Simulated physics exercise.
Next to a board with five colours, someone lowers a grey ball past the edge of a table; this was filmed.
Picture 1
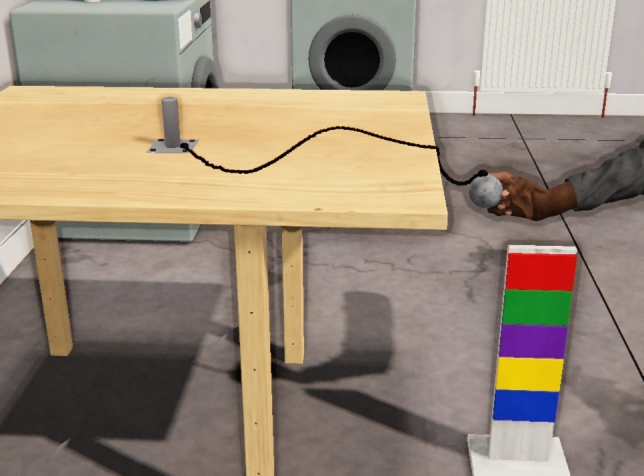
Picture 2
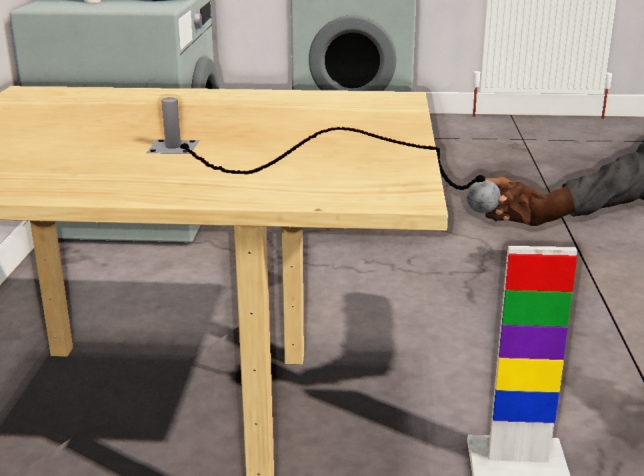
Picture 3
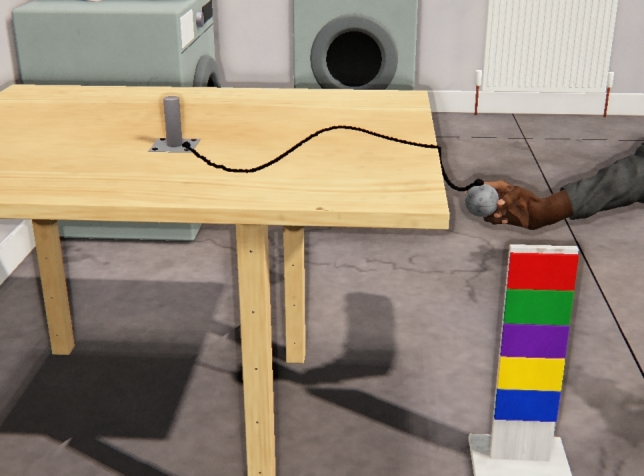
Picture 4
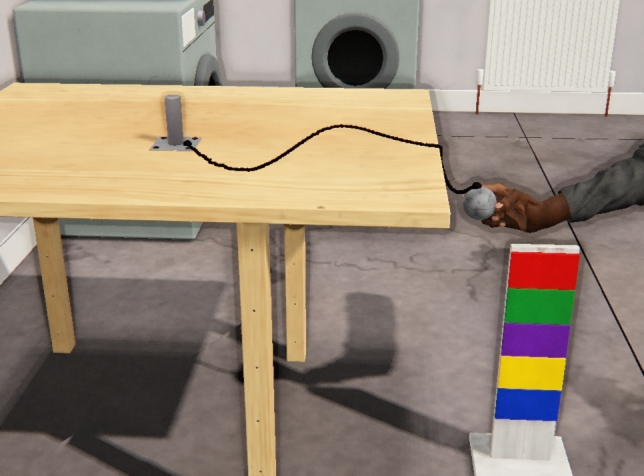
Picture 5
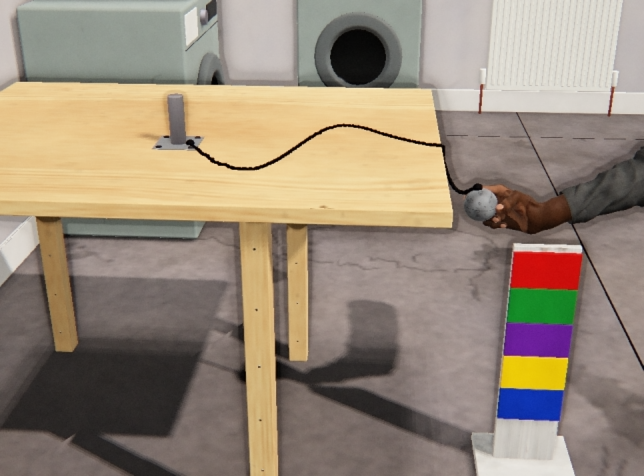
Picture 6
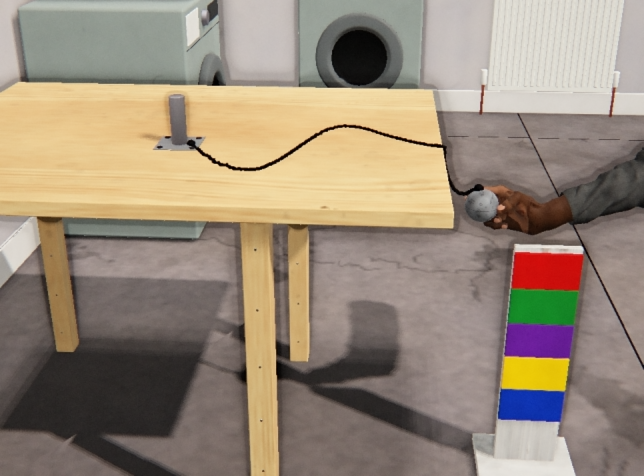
A hand and grey-sleeved forearm reach in from the right, holding a grey ball beside a pale wooden table, seen from slightly above in a grey-floored room with appliances and a radiator behind. A black cord curves from a small metal post across the tabletop to the ball, above a stand striped red, green, purple, yellow and blue. The ball shifts slightly left and down, while the view drifts very slightly.
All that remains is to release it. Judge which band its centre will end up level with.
I would say yellow.
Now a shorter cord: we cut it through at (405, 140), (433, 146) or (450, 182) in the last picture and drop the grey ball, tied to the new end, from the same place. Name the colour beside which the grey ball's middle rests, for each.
Red; green; purple.
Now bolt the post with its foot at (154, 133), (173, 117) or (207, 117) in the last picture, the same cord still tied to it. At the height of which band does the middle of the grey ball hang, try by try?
The first case gives purple, the second purple and the third yellow.
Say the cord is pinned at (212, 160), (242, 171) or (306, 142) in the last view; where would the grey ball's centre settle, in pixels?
Taking them in turn, I'd expect around (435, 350), (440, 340) and finally (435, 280).
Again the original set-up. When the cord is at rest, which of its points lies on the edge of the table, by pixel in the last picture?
It is around (322, 132).
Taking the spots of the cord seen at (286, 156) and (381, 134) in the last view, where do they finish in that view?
Result - first point (355, 151), second point (439, 233).
A little later, ball near (404, 369); level with yellow.
Next, ball near (448, 370); level with yellow.
When it is over, ball near (428, 376); level with yellow. The yellow one.
